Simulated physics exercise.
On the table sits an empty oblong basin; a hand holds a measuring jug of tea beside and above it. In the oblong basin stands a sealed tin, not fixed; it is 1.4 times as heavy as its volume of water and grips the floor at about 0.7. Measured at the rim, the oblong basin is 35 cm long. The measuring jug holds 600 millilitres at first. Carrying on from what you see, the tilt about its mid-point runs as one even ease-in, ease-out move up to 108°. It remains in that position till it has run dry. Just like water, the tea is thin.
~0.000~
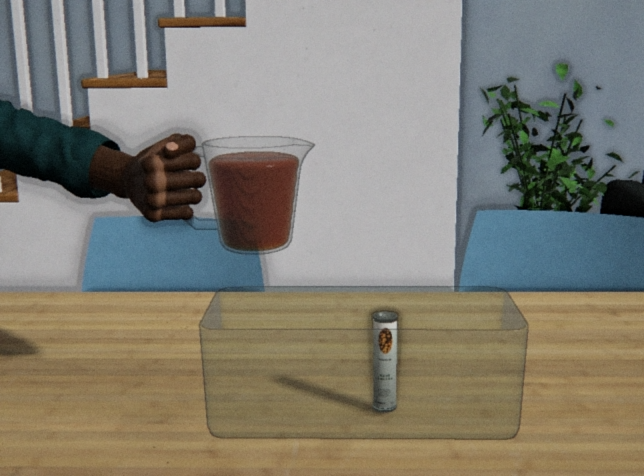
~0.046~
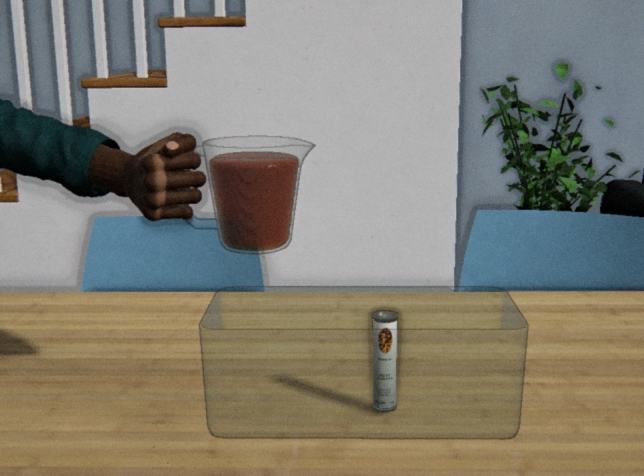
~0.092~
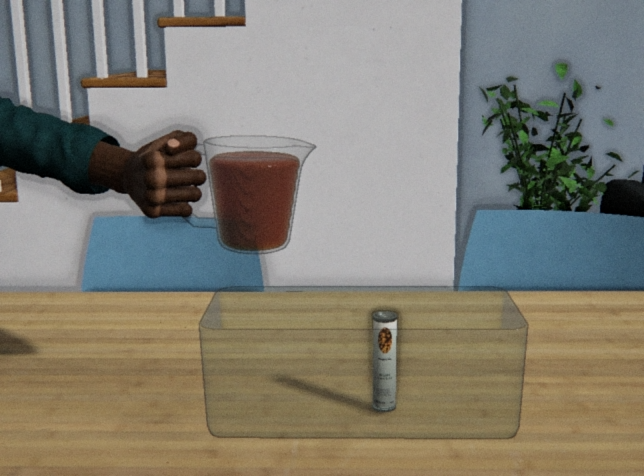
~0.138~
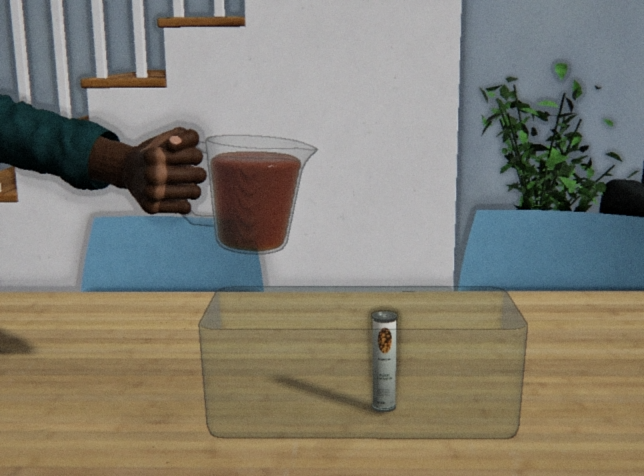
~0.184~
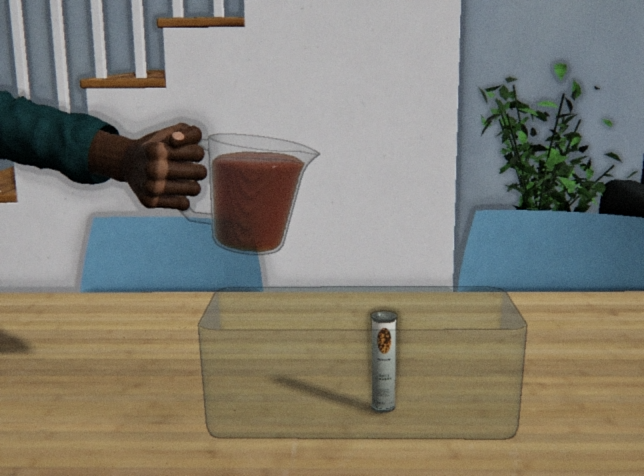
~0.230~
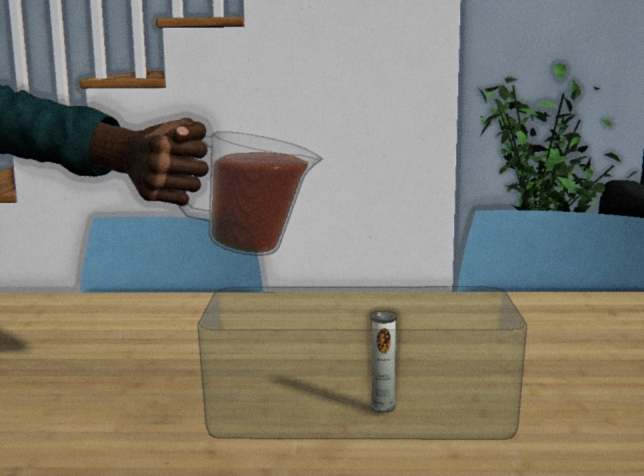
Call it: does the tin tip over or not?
It tips over.
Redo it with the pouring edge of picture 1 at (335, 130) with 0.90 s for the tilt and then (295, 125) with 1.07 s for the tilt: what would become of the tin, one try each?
Run one: It tumbles. Run two: It tumbles.
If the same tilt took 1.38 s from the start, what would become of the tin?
Tips over.
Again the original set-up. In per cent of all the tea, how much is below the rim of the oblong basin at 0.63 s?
I'd put it near 7 percent.
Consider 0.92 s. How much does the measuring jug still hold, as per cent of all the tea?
16 per cent or thereabouts.
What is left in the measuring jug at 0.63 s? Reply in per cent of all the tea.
Roughly 72 percent.
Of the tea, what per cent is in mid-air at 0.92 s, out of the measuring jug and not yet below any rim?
Airborne fraction: Approx. 16 %.
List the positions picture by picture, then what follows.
The first frame shows tilt 0°; pouring edge (315, 144); surface from (209, 158) to (301, 158); the oblong basin's rim runs from (209, 308) to (516, 308); the tin's top is at (385, 320).
The second frame shows tilt 1°; pouring edge (315, 144); surface from (210, 157) to (301, 157).
The third frame shows tilt 2°; pouring edge (316, 145); surface from (210, 156) to (301, 158).
The fourth frame shows tilt 5°; pouring edge (318, 148); surface from (211, 156) to (302, 159).
The fifth frame shows tilt 8°; pouring edge (320, 153); surface from (213, 157) to (306, 161).
The sixth frame shows tilt 12°; pouring edge (323, 158); surface from (215, 160) to (309, 162).
After 0.63 s the tilt is 70° and 72 per cent is still to pour; the tin stands where it began.
After 0.92 s the tilt is 104° and 16 per cent is still to pour; the tin leans 8°.
After 1.22 s the tilt is 108° and 0 per cent is still to pour; the tin lies on its side.
After 1.55 s the tilt is 108° and 0 per cent is still to pour; the tin lies on its side.
In the end the tin lies on its side.
